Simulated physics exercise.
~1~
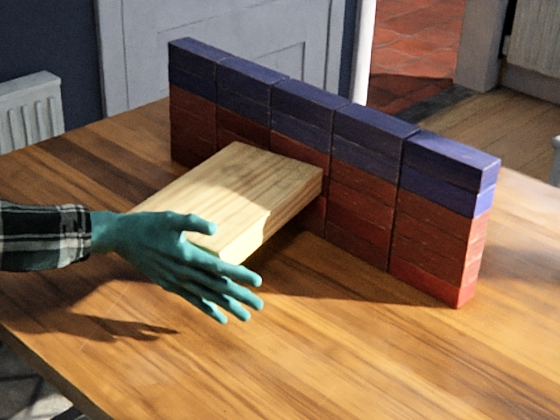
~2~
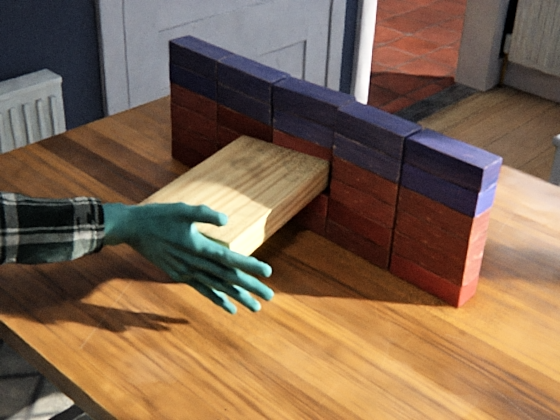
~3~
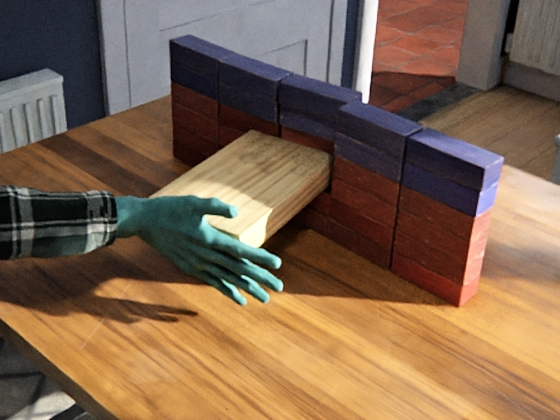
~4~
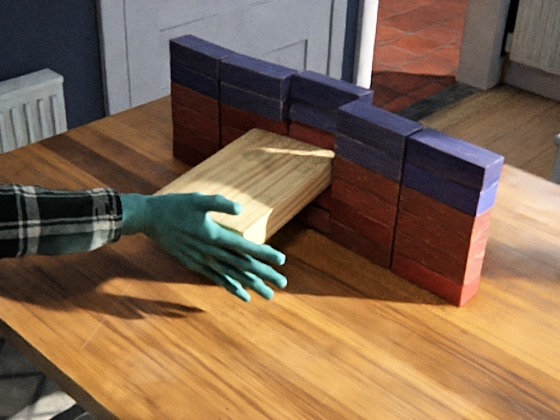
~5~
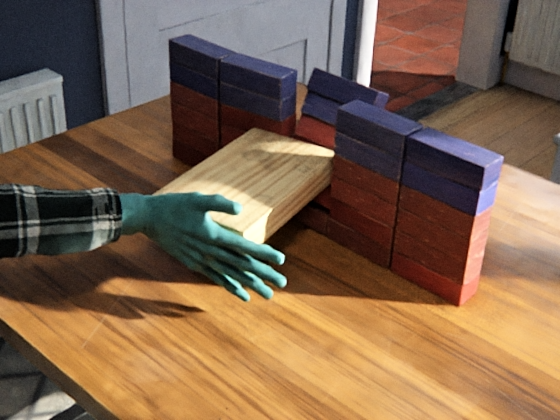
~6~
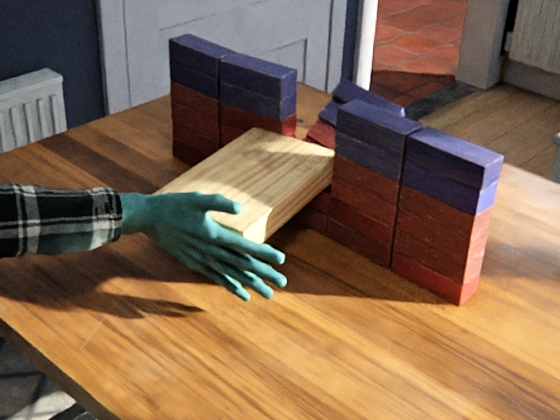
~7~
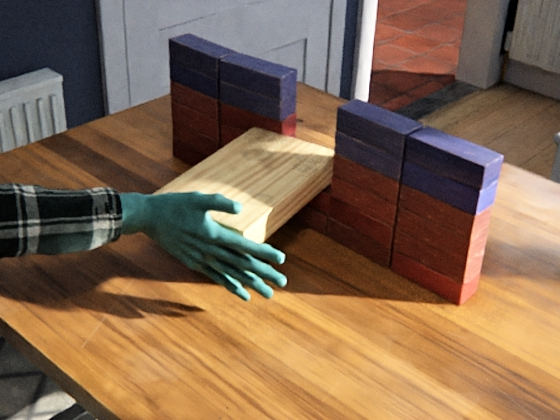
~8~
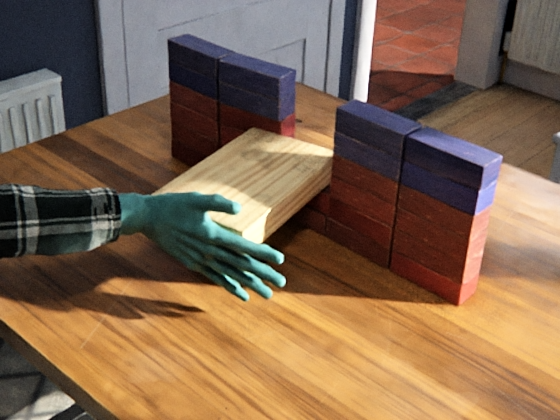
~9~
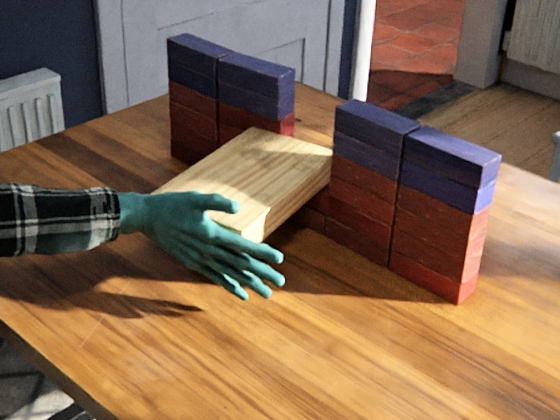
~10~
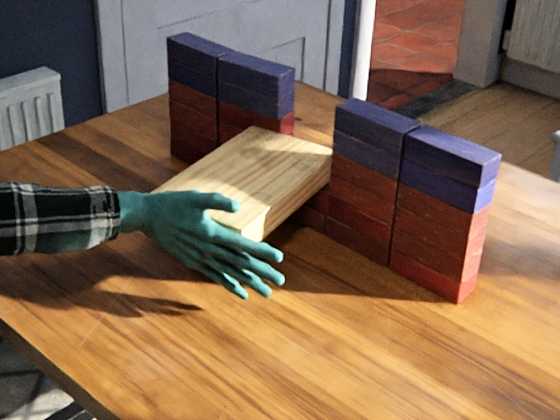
In a sunlit room with a grey door and a tiled floor beyond it, a slightly swaying view looks down on a wooden table. A low wall of stacked blocks, red below and blue on top, stands across it in five plain columns. From the left, a teal hand in a checked sleeve pushes a pale wooden block against the middle column. That column slides backward, then its upper blocks tip over and drop out of sight behind the wall. The hand and block stop, leaving a gap between two standing columns on each side.
